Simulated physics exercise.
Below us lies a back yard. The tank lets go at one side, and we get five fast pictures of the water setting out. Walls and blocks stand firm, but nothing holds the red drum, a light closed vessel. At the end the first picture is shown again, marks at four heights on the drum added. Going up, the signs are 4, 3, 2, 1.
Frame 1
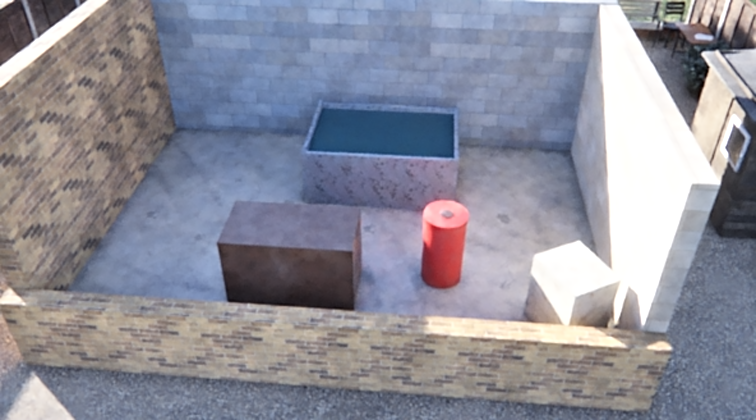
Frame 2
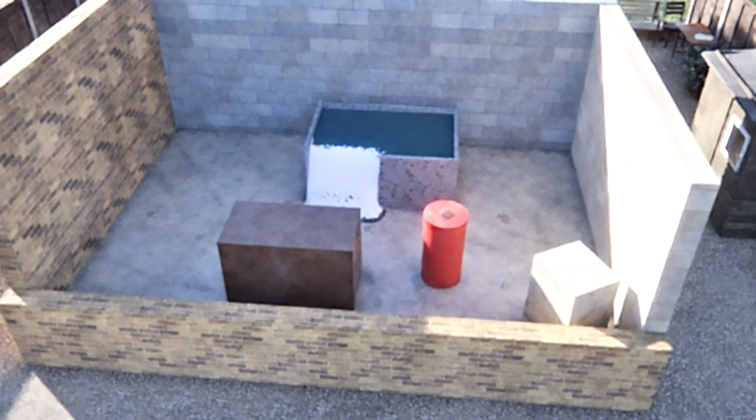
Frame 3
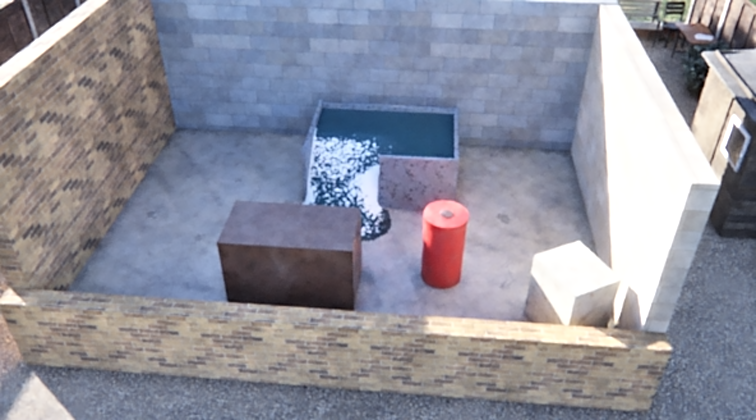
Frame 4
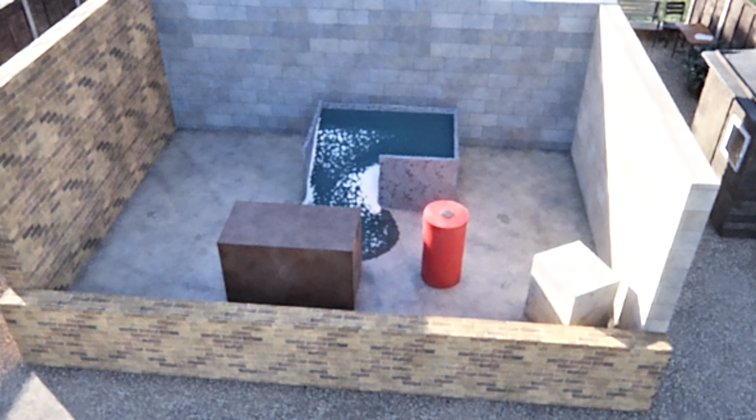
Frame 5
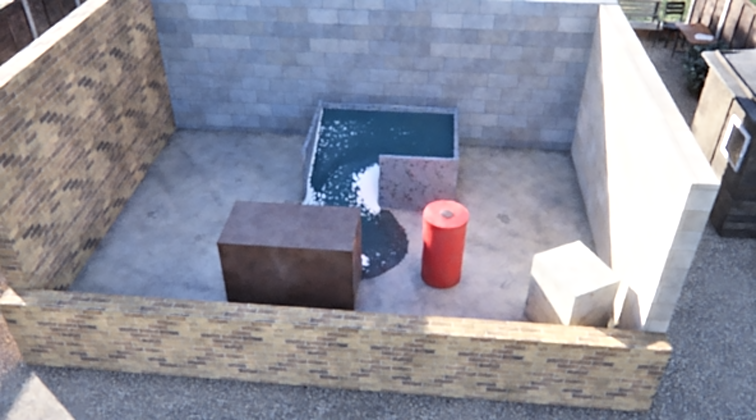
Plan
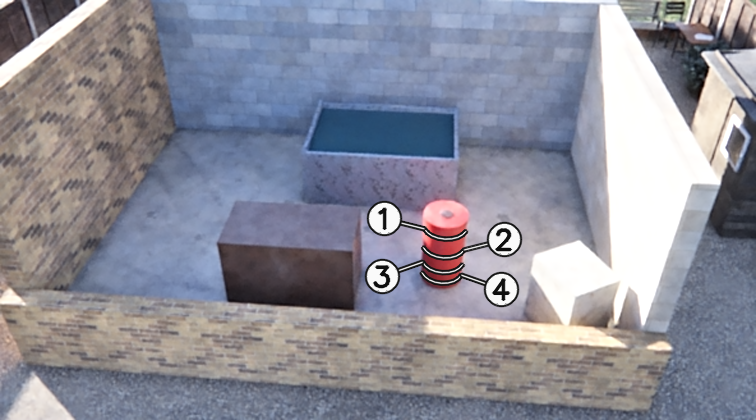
Water bursts white through the front left of a speckled tank in a walled yard, then pours over the ground as a dark, spreading pool between a brown box and a red drum, which both stay still.
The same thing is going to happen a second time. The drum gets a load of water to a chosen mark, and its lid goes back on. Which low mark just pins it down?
Use mark 2.
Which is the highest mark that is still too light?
3.
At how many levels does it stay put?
Two.
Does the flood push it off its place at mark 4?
Yes, it does.
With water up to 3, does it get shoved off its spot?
Yes.
On the marked copy, 1 at (444, 239); 2 at (443, 257); 3 at (442, 272); 4 at (441, 283); from the bottom up 4, 3, 2, 1.
If 1 is chosen, it does not move.
If 2 is chosen, it does not move.
If 3 is chosen, it is pushed about half its own width away.
If 4 is chosen, it is pushed about 5 times its own width away.
